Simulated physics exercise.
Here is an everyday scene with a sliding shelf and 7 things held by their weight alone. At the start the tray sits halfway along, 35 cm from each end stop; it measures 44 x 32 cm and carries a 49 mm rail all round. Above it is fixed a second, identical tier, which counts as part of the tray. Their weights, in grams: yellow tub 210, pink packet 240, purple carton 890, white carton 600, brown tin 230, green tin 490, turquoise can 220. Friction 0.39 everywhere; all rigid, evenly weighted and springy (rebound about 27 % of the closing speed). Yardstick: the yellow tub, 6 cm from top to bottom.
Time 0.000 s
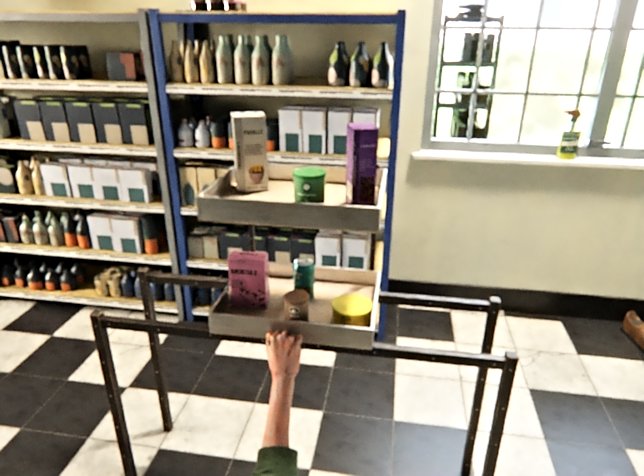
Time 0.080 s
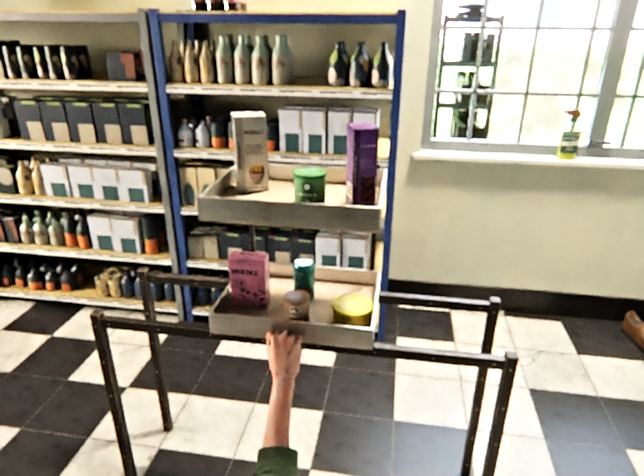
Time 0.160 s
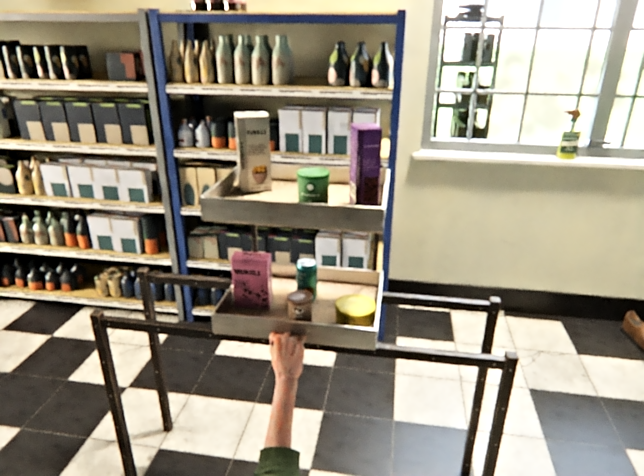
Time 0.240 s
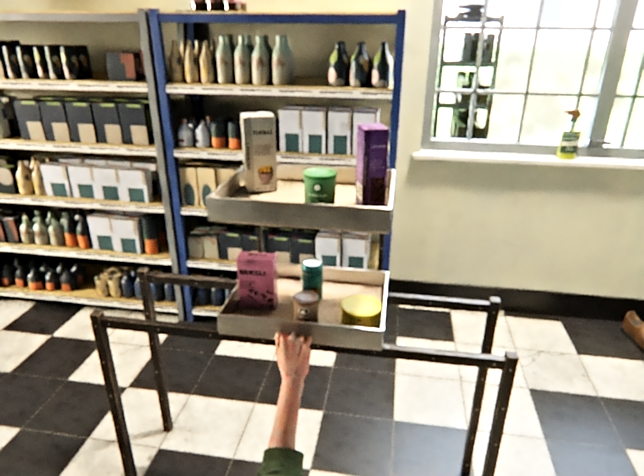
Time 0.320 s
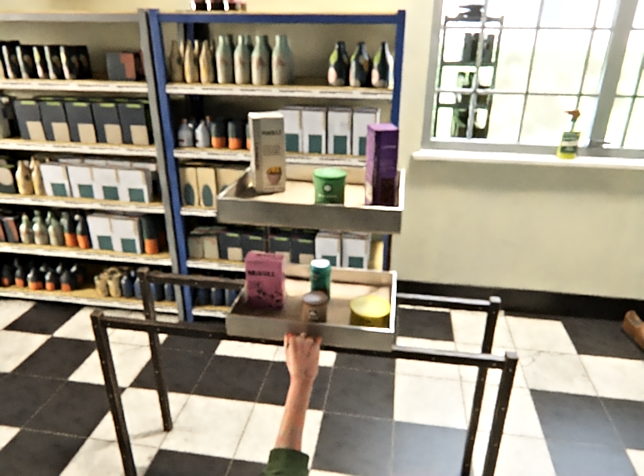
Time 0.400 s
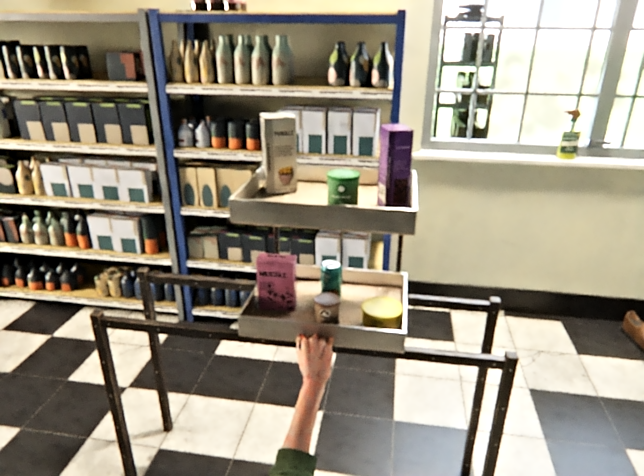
In a shop with a checkered floor, a hand held the lower level of a two-tier tray of cartons, tubs and tins, paused briefly, then slid it a short way right along dark metal rails.
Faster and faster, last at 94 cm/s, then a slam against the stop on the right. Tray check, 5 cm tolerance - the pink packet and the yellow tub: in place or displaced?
At the end, the pink packet ends away from its start. The yellow tub ends near its start.
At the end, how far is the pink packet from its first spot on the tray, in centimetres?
Roughly 10 centimetres.
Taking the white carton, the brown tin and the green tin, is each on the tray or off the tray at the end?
Final state - the white carton stays within bounds; the brown tin stays within bounds; the green tin stays within bounds.
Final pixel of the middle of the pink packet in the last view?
In the end it sits at around (404, 293).
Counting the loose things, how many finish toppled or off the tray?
The count comes out at 1.
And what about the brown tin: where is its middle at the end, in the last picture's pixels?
It finishes around (454, 327).
After 0.90 s, tray moved 35 cm right; pink packet slid 8 cm near (396, 293); purple carton leaning 19°; white carton slid 8 cm.
After 1.10 s, tray moved 35 cm right; pink packet slid 10 cm near (404, 293); purple carton leaning 52°; green tin slid 10 cm.
After 1.80 s, tray moved 35 cm right; purple carton now off the tray; pink packet slid 10 cm near (404, 293); green tin slid 10 cm.
By the end (2.1 s), off the tray, purple carton; not toppled but over 5 cm from the start, pink packet, white carton, brown tin, green tin and turquoise can; yellow tub in place, give or take 5 cm. Seen from the same camera at the end, pink packet near (404, 293), yellow tub near (479, 324).
